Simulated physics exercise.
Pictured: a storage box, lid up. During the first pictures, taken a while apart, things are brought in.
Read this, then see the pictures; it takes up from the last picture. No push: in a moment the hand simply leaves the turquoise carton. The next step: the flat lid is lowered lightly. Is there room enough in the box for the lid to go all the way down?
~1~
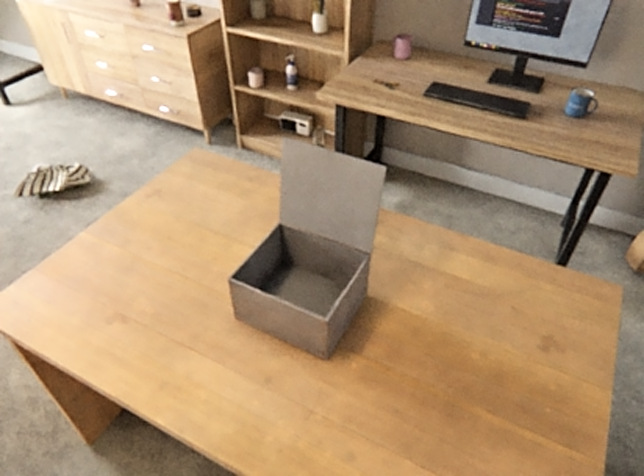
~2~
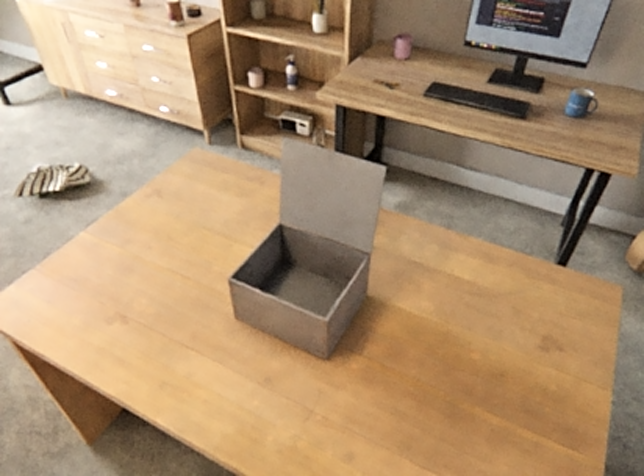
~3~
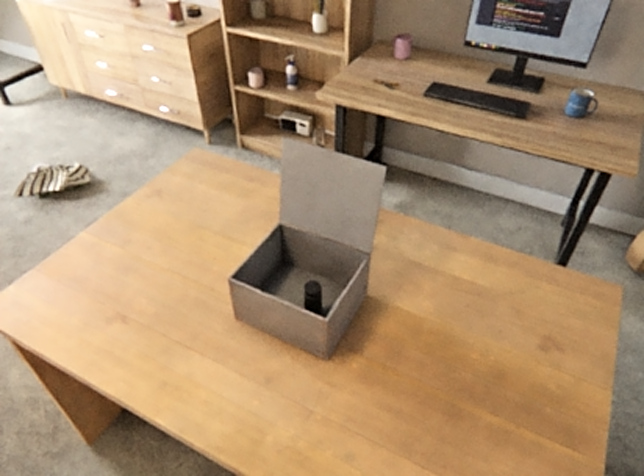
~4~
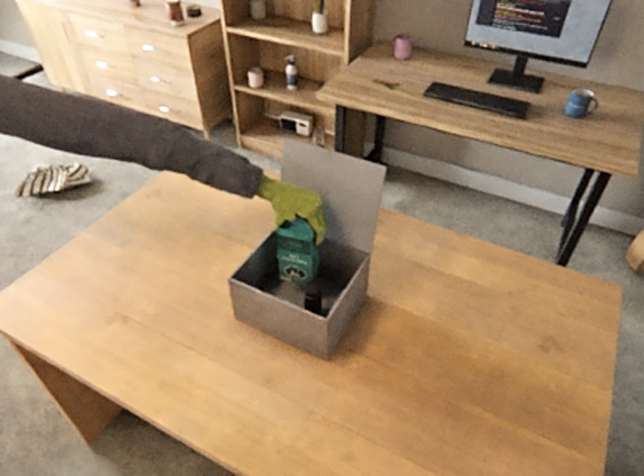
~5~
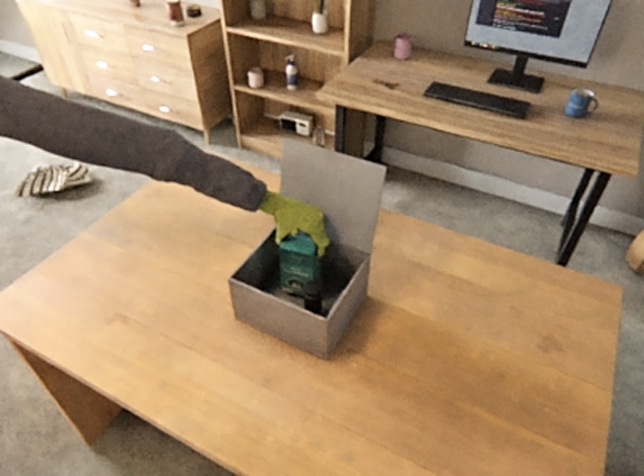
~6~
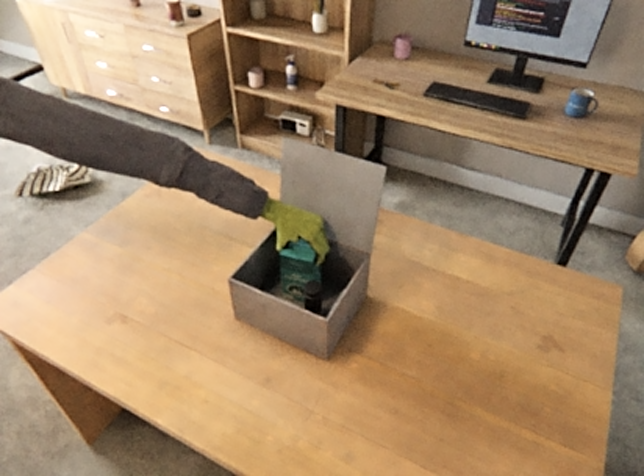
No, there is not.
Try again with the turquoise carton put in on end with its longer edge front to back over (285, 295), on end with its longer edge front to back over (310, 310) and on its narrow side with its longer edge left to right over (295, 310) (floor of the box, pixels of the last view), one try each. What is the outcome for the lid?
First try leaves it partly open, second try leaves it shut, third try leaves it partly open.
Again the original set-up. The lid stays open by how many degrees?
The lid sits around 25° above the rim.
Then, 1.10 s past the last view, lid starting down.
Then, 1.40 s past the last view, lid 73° above the rim.
Then, 1.70 s past the last view, lid 49° above the rim.
Then, 1.90 s past the last view, lid 28° above the rim.
Finally, lid 27° above the rim; both still in place. Final places as the last picture's camera would see them, turquoise carton near (302, 270).
